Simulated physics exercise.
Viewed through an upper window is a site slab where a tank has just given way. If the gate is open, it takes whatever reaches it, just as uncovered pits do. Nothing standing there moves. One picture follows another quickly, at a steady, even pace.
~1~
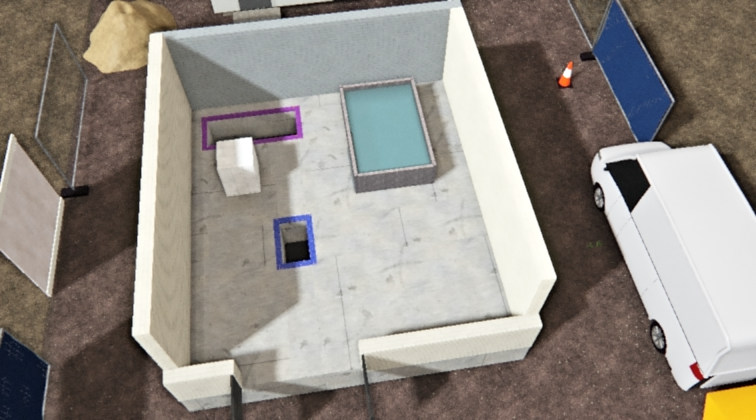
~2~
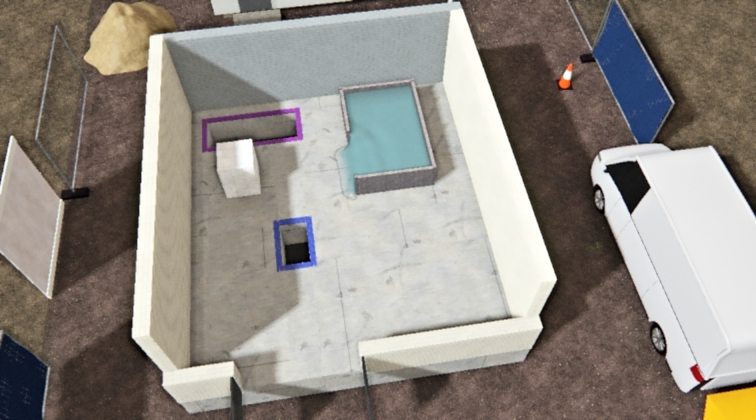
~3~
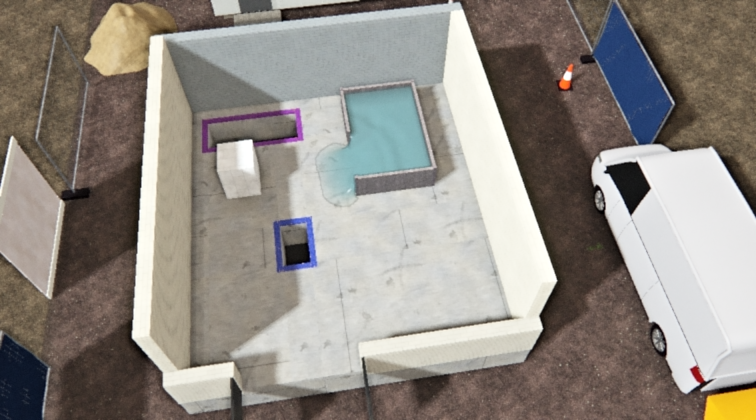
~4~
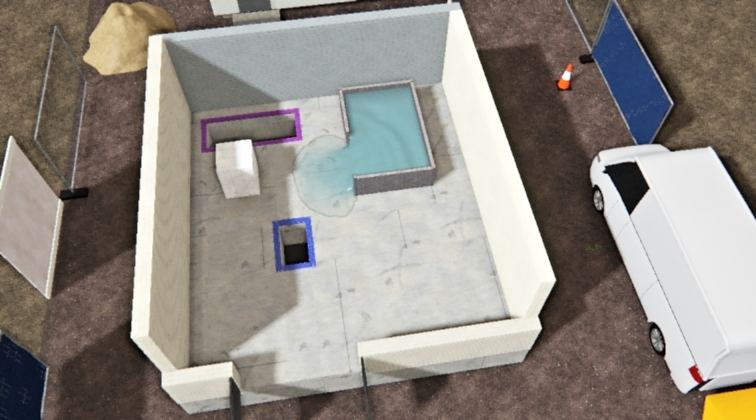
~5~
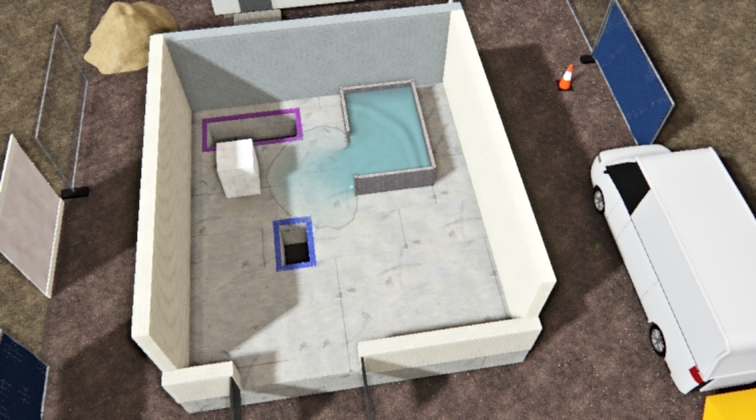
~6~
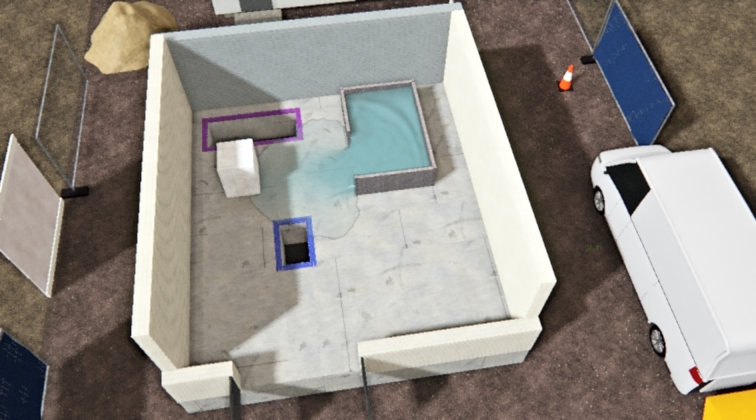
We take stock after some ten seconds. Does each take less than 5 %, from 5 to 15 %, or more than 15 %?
In order: The gate will capture a medium share of five to fifteen per cent; the blue pit will capture a heavy share beyond fifteen per cent; the purple pit will capture a heavy share beyond fifteen per cent.
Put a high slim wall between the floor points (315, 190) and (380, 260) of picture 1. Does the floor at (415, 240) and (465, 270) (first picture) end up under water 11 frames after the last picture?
Swamped, then spared.
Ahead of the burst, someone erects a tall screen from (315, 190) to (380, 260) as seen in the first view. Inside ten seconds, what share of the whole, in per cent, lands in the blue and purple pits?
Shares in percent - blue: 4; purple: 40.
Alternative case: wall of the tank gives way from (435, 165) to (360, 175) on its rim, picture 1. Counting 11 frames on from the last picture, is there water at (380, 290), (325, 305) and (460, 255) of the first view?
Going point by point: Waterlogged, waterlogged, waterlogged.
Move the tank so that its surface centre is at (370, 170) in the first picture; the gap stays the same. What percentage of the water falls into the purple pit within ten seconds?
The purple pit gets around 12 per cent.
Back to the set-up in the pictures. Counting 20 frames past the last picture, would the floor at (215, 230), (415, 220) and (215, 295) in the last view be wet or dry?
Listed points: Inundated / unwetted / inundated.
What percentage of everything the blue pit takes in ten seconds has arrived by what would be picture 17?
35 %.
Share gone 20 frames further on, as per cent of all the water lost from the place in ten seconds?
Roughly 40 percent.
A moment on, water covers 20 % of the floor; the gate 0 %, the blue pit 2 %, the purple pit 1 %.
Next, water covers 30 % of the floor; the gate 0 %, the blue pit 6 %, the purple pit 6 %.
Then, water covers 40 % of the floor; the gate 0 %, the blue pit 10 %, the purple pit 13 %.
Later, water covers 50 % of the floor; the gate 4 %, the blue pit 13 %, the purple pit 24 %.
In the end, water covers 65 % of the floor; the gate 9 %, the blue pit 17 %, the purple pit 32 %.
